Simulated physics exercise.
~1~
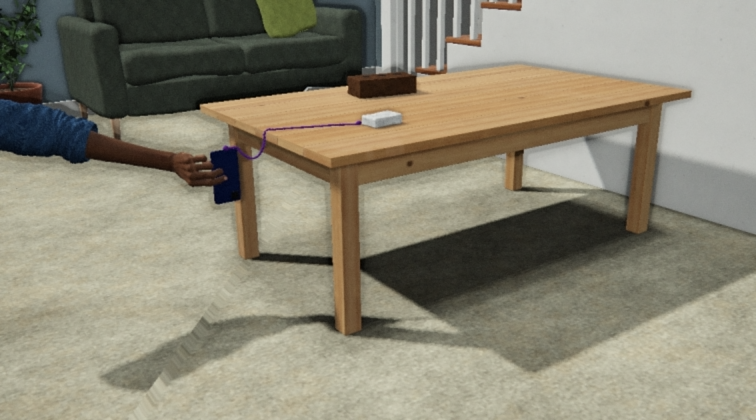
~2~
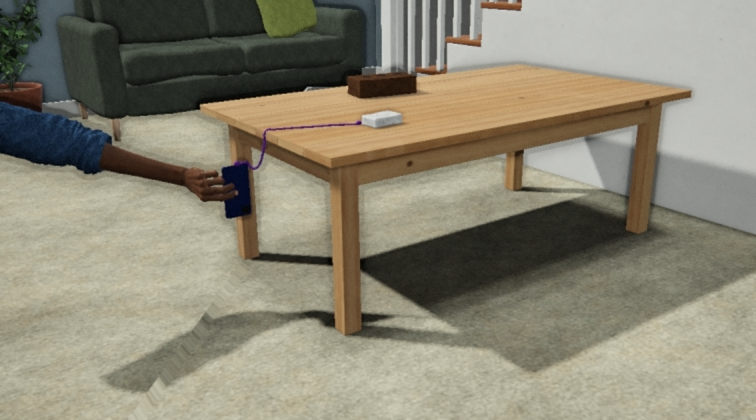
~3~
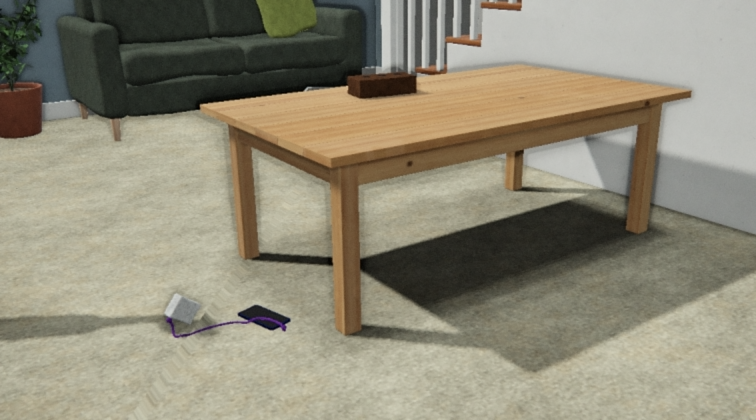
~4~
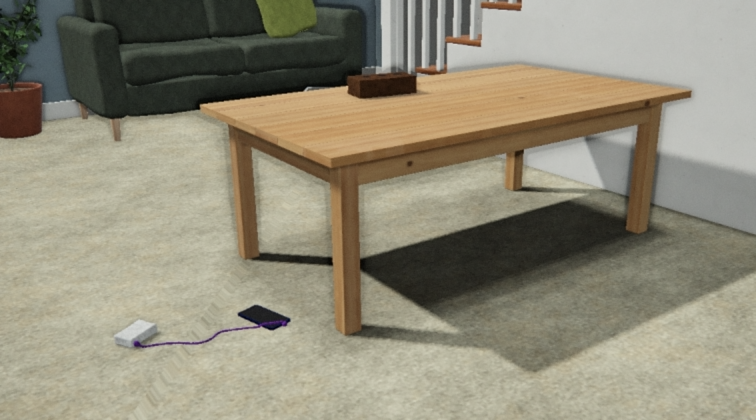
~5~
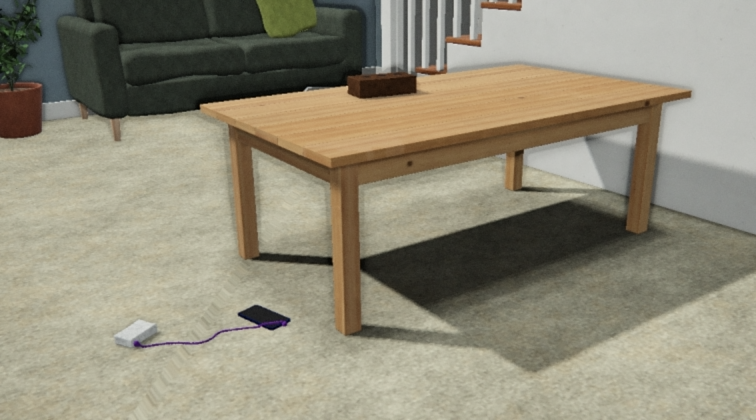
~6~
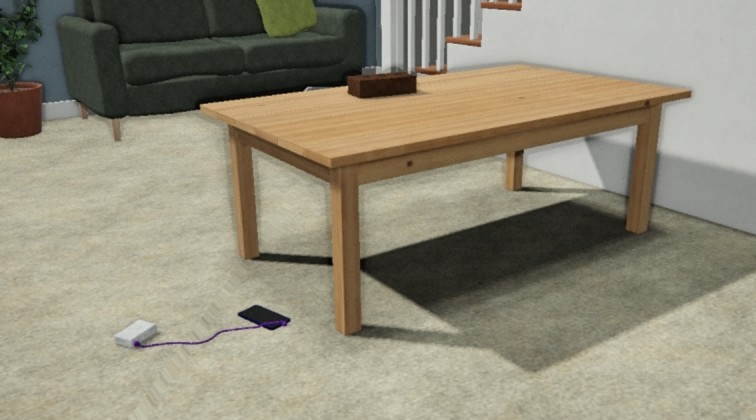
To begin with, a hand reaches in from the left and holds a blue phone just past the end of a wooden table, with a purple lace running from it to a small white block on the tabletop near a dark brown brick. The hand lowers the phone slightly. It then lets go and withdraws, and the phone drops to the carpet. The white block comes off the table too, tipping over on the floor to the left of the phone. It settles farther left, the lace stretched loosely between them, while the brick stays on the table.
